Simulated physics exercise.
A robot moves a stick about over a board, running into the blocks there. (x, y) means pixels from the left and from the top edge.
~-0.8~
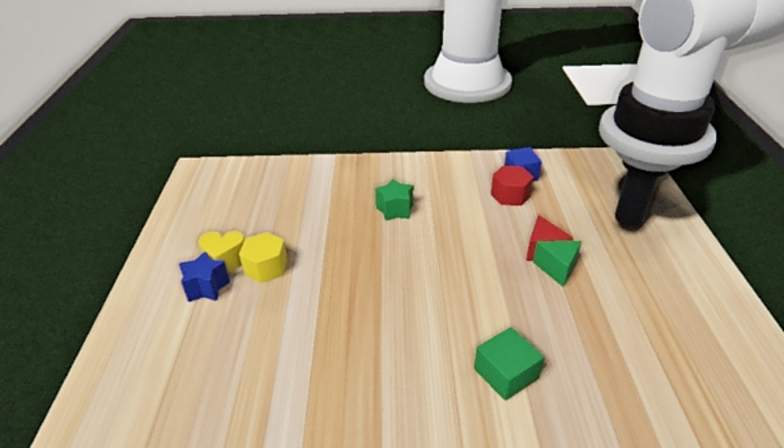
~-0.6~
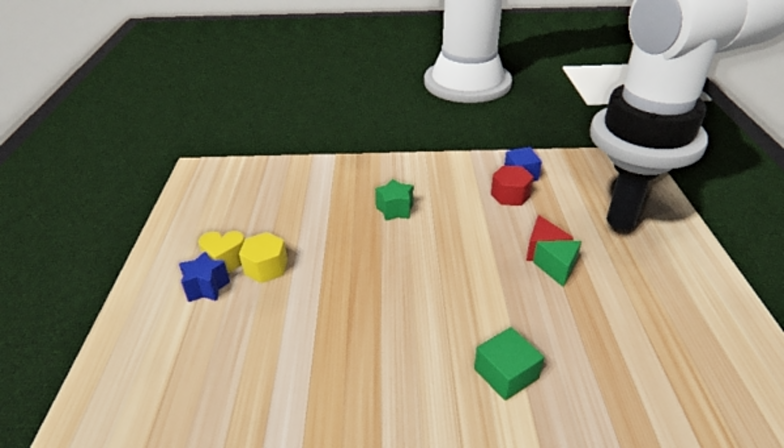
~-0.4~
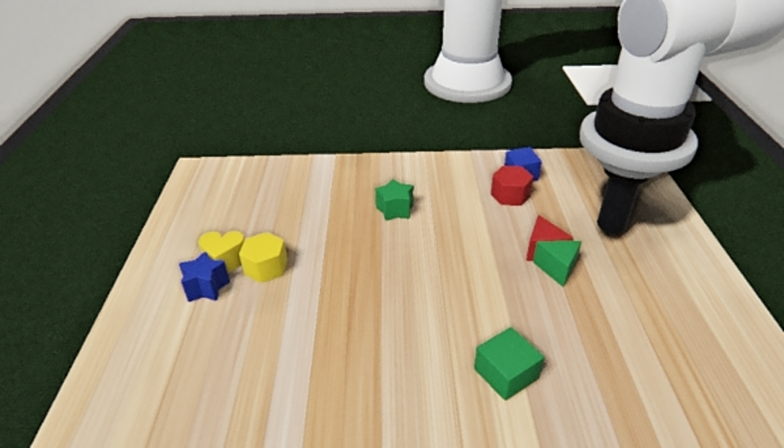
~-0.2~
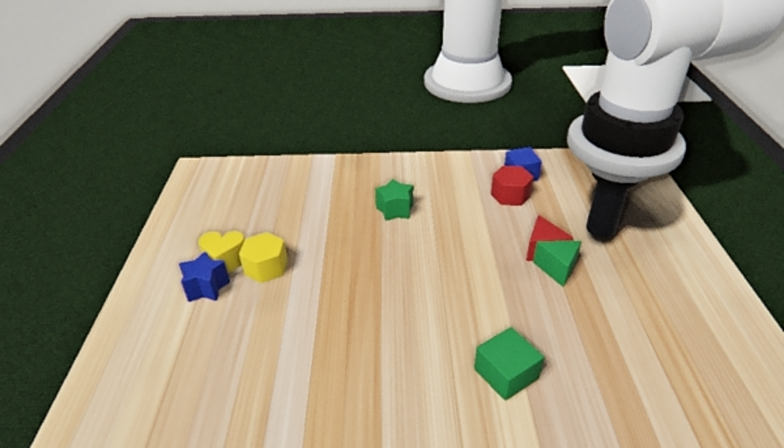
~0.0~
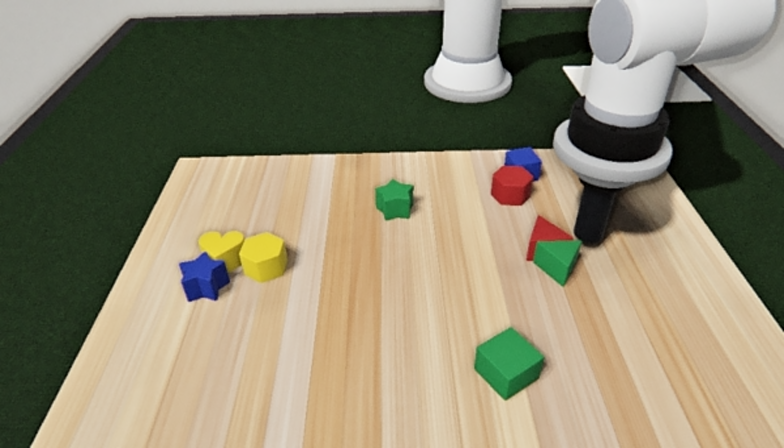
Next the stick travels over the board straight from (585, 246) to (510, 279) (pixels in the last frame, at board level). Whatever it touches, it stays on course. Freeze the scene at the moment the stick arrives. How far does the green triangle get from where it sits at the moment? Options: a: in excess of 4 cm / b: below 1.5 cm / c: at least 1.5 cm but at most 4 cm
c: At least 1.5 cm but at most 4 cm.
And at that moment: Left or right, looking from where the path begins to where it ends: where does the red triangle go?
The red triangle is shifted sideways to the right, facing along the path from start to end.
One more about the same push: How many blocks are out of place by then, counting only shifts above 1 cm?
By the end of the path, two blocks have moved more than about a centimetre.
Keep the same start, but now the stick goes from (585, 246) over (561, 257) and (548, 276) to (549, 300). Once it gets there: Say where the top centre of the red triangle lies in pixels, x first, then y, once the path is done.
The red triangle ends near (528, 236).
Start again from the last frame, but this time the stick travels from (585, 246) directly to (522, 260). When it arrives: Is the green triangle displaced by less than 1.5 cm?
Going by the path, yes.
The first path, step by step. One third of the way, stick at (564, 245); red triangle at (535, 232), turned 25° clockwise; green triangle at (560, 254).
Two thirds of the way, stick at (538, 256); red triangle at (515, 235), turned 80° clockwise; green triangle at (556, 265), turned 15° anticlockwise.
At the end, stick at (511, 267); red triangle at (511, 234), turned 95° clockwise; green triangle at (556, 266), turned 25° anticlockwise.
